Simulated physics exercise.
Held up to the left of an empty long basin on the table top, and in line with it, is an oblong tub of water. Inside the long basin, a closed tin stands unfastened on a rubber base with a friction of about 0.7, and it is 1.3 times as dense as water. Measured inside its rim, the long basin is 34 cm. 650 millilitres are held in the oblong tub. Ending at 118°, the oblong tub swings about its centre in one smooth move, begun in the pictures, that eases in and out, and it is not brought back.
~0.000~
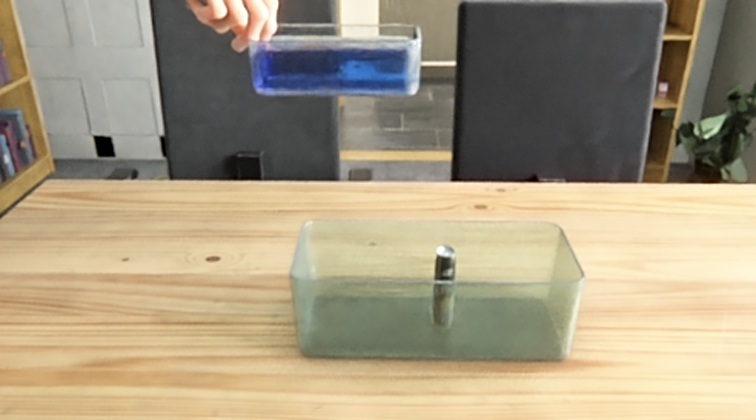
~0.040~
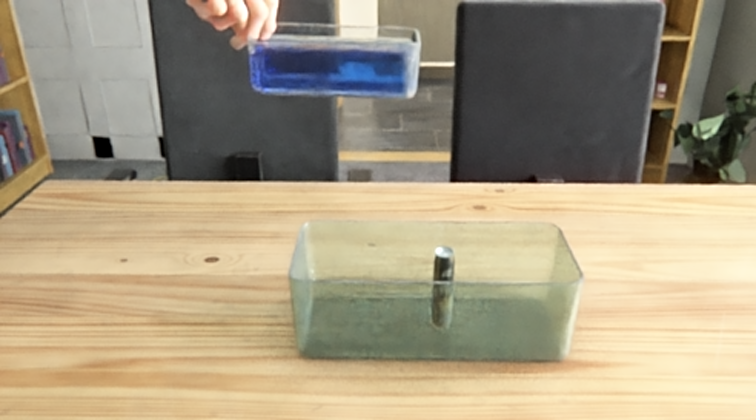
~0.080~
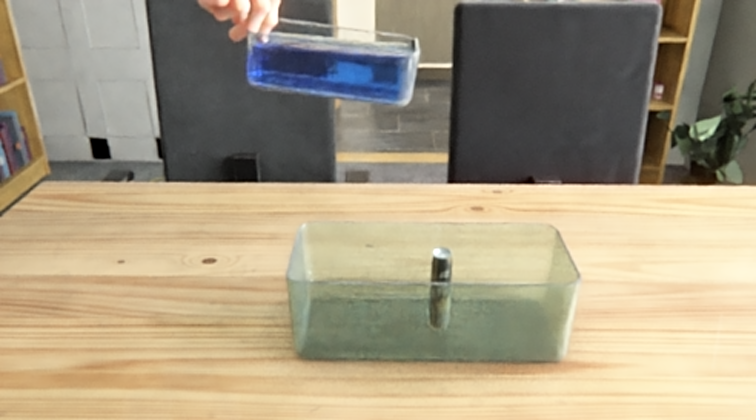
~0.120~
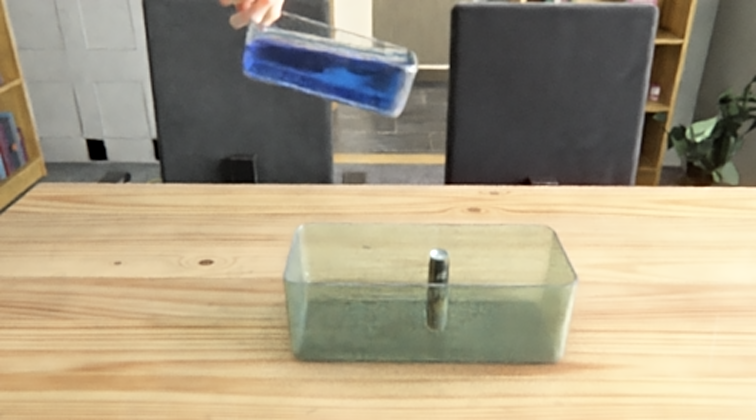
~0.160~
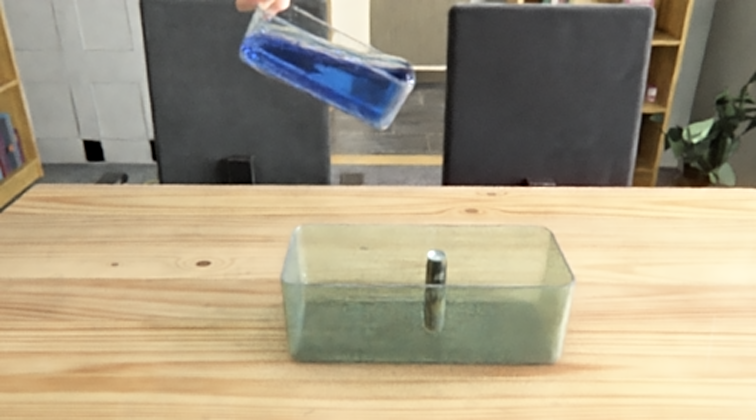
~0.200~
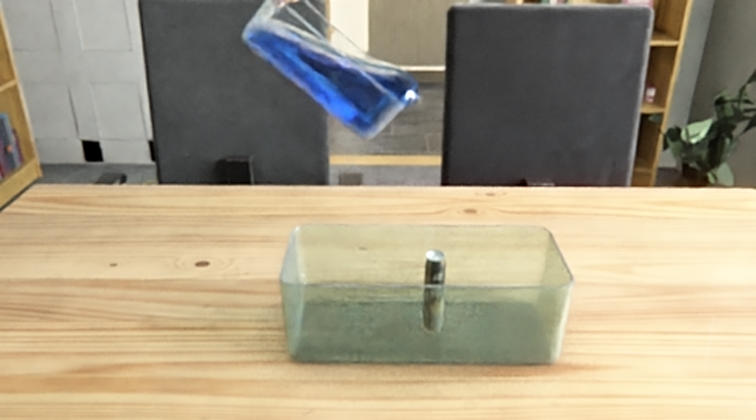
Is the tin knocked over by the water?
No.
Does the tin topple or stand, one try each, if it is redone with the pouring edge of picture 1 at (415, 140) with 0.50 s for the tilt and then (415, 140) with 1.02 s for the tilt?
In the first try it comes down; in the second it remains standing.
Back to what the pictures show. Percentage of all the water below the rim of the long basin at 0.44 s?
Roughly 30 percent.
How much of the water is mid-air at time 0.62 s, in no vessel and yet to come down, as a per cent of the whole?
Close to 14 per cent.
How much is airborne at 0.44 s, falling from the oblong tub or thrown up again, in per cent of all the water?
It comes to roughly 60 per cent.
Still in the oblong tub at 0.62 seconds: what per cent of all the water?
1 per cent or so.
By 0.44 s the tilt is 114° and 10 per cent is still to pour; the tin stands where it began.
By 0.62 s the tilt is 118° and 1 per cent is still to pour; the tin stands where it began.
By 0.80 s the tilt is 118° and 0 per cent is still to pour; the tin stands where it began.
By 1.00 s the tilt is 118° and 0 per cent is still to pour; the tin stands where it began.
At rest the tin stands where it began.
